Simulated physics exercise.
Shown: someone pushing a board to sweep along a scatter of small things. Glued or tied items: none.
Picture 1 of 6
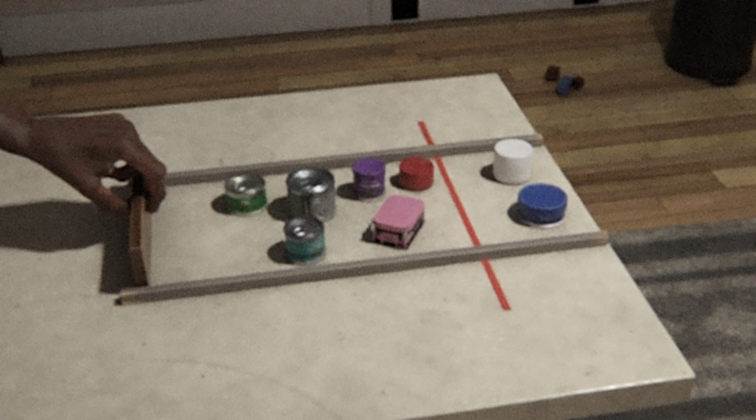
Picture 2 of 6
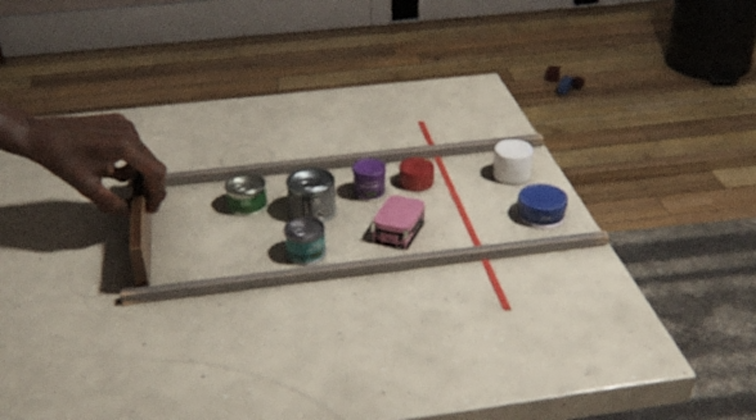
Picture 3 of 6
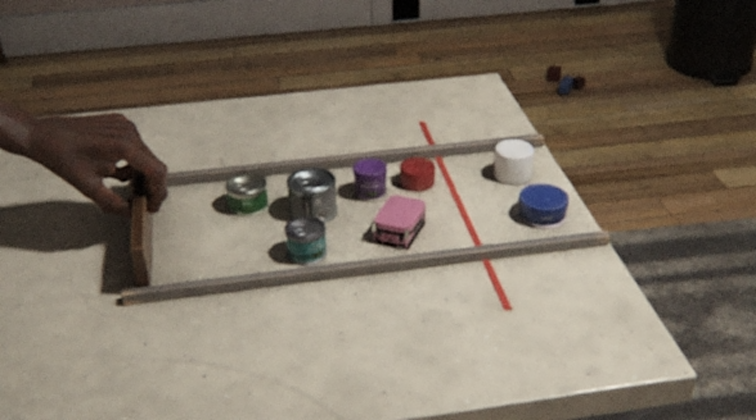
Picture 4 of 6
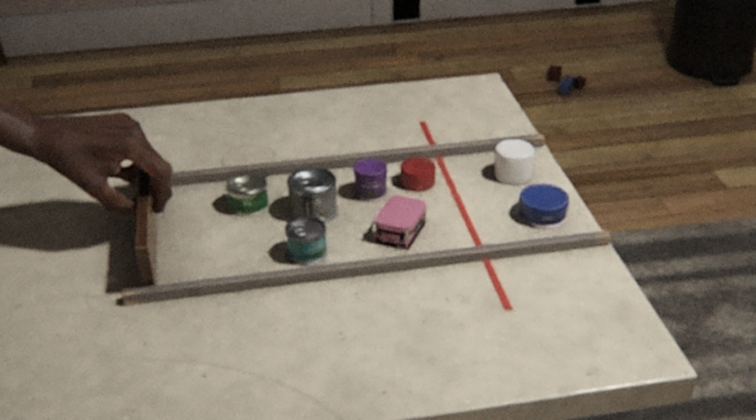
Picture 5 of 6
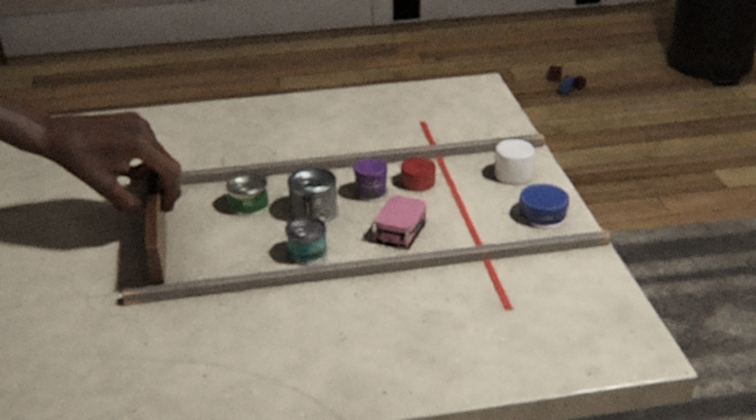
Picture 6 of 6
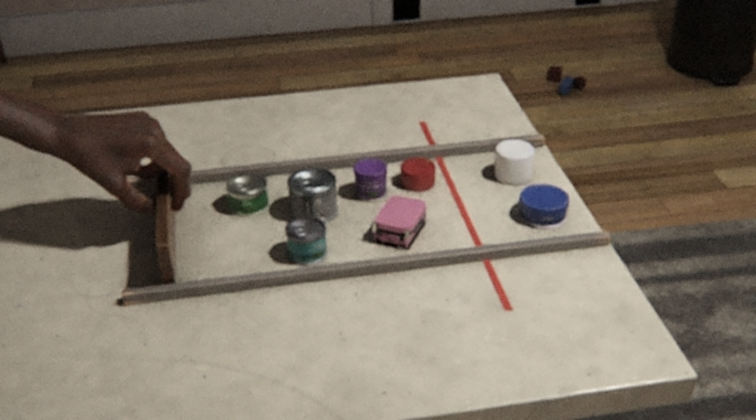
Hand sliding a wooden board slightly right between two rails towards scattered tins and lids, which stay still around a red line.
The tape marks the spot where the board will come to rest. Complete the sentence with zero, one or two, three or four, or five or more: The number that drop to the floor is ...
The number that drop to the floor is zero.
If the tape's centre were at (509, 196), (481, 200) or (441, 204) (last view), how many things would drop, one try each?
It would be 2, then 1, then 0.
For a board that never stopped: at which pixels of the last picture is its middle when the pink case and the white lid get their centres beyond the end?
The middle is at (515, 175) when it's the pink case, and at (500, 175) when it's the white lid.
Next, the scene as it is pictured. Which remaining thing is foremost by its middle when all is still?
Foremost: The blue tin.
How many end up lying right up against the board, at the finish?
The count comes out at 3.
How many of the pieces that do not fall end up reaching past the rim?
Count of overhanging things: 1.
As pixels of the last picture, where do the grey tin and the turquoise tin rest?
They come to rest around (484, 189) and (494, 221).
Early on, none off yet; blue tin at rest near (544, 206); white lid at rest near (514, 163); red lid at rest near (418, 174).
A while later, none off yet; blue tin at rest near (544, 206); white lid at rest near (514, 163); red lid travelled well along near (475, 165).
Finally, the number that fall off is zero.
